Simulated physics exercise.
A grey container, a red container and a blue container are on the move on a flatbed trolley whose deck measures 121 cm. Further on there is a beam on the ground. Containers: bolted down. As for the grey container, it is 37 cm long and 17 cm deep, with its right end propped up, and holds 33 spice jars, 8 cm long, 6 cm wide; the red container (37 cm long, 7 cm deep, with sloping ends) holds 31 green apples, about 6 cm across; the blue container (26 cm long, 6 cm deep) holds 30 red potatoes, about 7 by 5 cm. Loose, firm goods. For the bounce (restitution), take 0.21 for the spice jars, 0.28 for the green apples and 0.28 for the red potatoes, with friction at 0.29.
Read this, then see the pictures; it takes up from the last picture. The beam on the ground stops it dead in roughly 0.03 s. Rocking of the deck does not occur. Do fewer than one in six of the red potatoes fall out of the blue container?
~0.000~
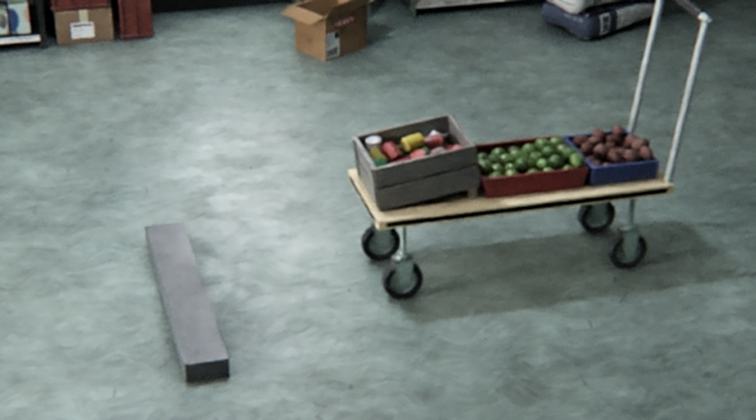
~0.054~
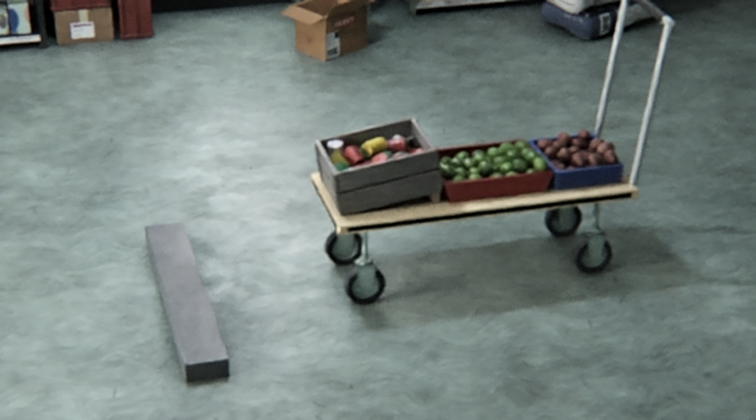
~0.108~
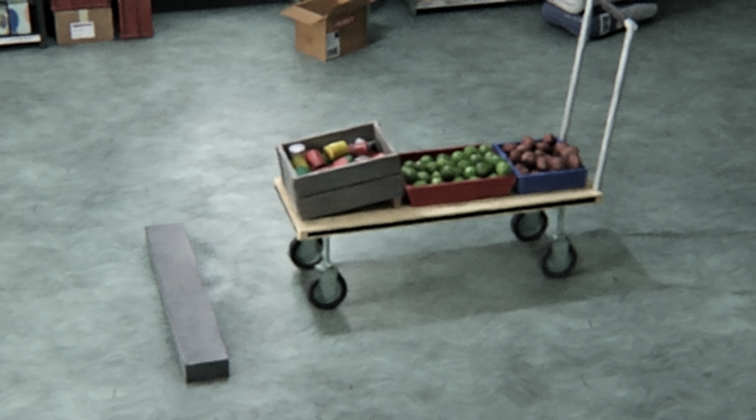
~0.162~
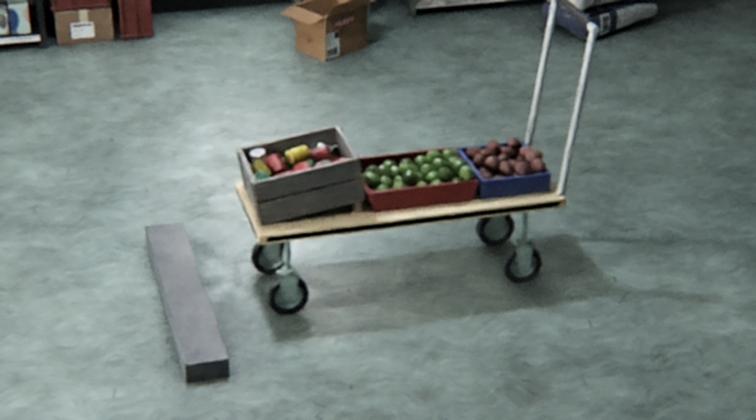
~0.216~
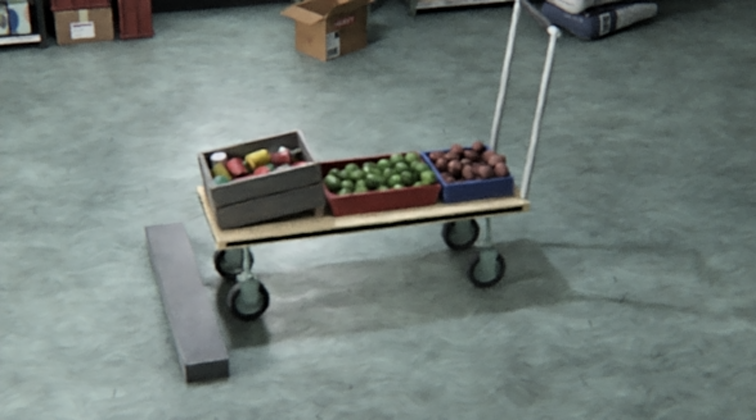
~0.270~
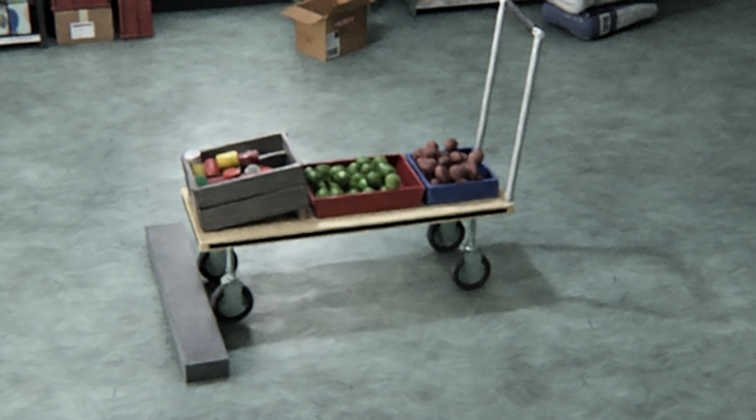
The overboard fraction overshoots one sixth.
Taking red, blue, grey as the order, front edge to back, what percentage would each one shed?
Grey container 0 %, red container 30 %, blue container 30 %.
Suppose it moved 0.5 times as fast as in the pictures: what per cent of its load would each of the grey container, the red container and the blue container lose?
Then the grey container sheds 0 per cent, the red container 0 per cent, and the blue container 10 per cent.
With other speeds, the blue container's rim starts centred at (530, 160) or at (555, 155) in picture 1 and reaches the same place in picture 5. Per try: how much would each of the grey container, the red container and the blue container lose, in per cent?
Losses in order of the tries would be grey container 0 and 0 %, red container 0 and 0 %, blue container 0 and 10 %.
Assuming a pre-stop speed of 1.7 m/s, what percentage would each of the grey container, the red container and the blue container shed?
Grey container 0 %, red container 0 %, blue container 10 %.
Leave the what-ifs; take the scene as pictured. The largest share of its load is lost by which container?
That's the blue container.
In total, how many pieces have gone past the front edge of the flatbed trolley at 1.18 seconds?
I count about 1 pieces out front at that moment.
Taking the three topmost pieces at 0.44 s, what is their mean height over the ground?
I'd put it close to 70 cm.
After 0.32 s, grey container 33 in, 0 out, red container 31 in, 0 out and blue container 28 in, 2 out.
After 0.44 s, grey container 33 in, 0 out, red container 30 in, 1 out and blue container 22 in, 8 out.
After 0.67 s, grey container 32 in, 1 out, red container 26 in, 5 out and blue container 19 in, 11 out.
Final count (at 1.18 s), grey container 32 in, 1 out, red container 26 in, 5 out and blue container 19 in, 11 out. Asked share, 11 of 30, 37 per cent.
